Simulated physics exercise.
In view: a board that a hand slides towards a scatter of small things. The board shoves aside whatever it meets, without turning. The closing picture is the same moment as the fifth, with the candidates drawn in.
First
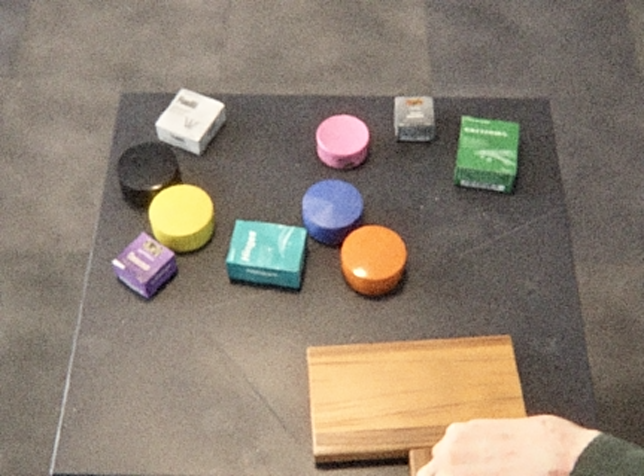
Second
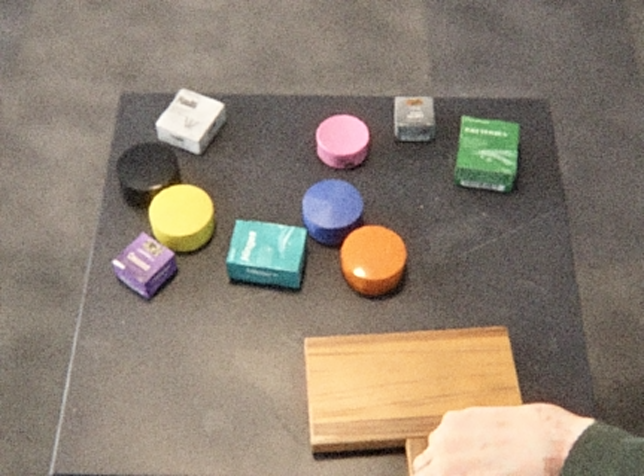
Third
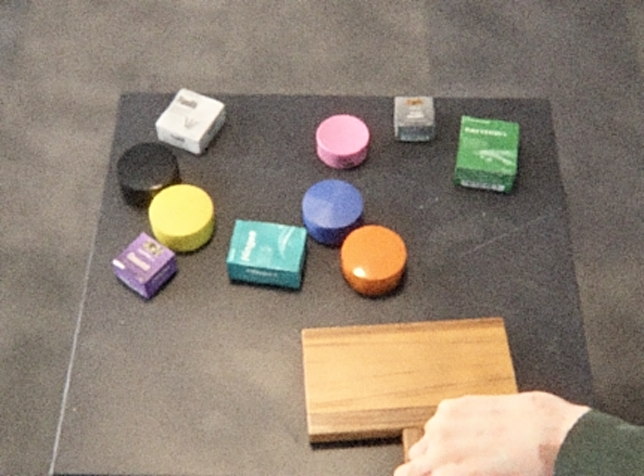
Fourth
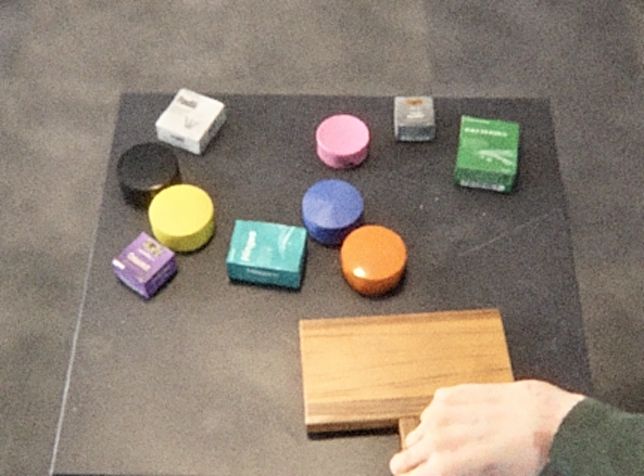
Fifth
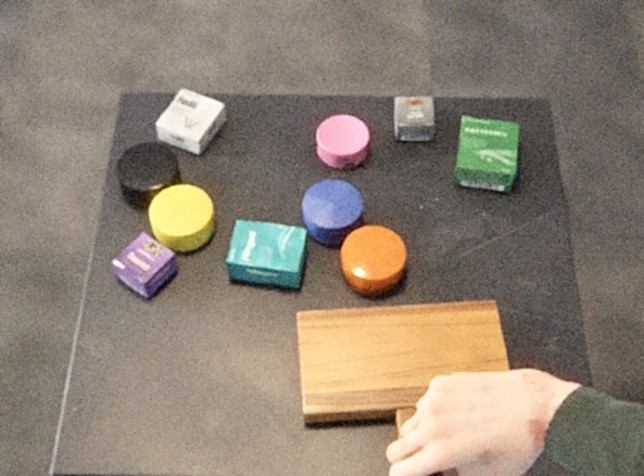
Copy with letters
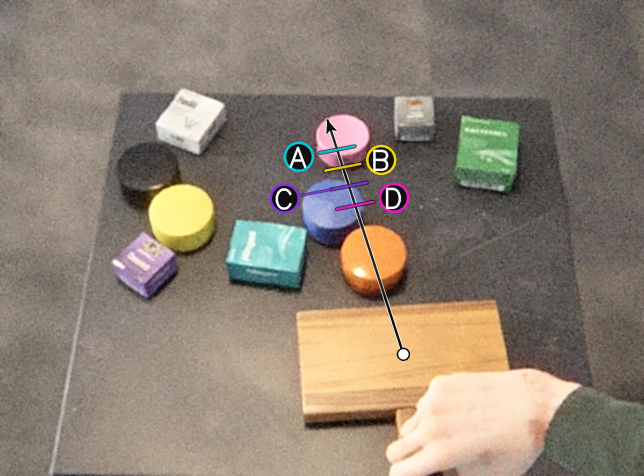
A hand slid a wooden board slowly up the dark surface and very slightly left, without turning it, while the colourful round tins and small boxes beyond it stayed where they were.
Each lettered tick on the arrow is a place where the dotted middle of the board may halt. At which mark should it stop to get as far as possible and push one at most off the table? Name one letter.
A is the last mark within the limit.
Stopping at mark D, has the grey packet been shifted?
No.
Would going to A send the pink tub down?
By then, yes.
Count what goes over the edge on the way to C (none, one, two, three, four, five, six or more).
The count is none.
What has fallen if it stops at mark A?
It is the pink tub.
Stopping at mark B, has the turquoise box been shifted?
By then, yes.
On the marked copy, A at (337, 149); B at (343, 168); C at (349, 186); D at (355, 206); the arrow from (403, 354) to (328, 120); the white dot at (403, 354).
Following A. Soon after the start, board (377, 280); blue tin (319, 184); turquoise box (253, 226).
Later, board (353, 207); pink tub (335, 110); orange pot (370, 141).
In the end, board (337, 156); pink tub over the edge; orange pot (360, 94); one fallen.
As for the rest, B is within the limit but short; C is within the limit but short; D is within the limit but short.
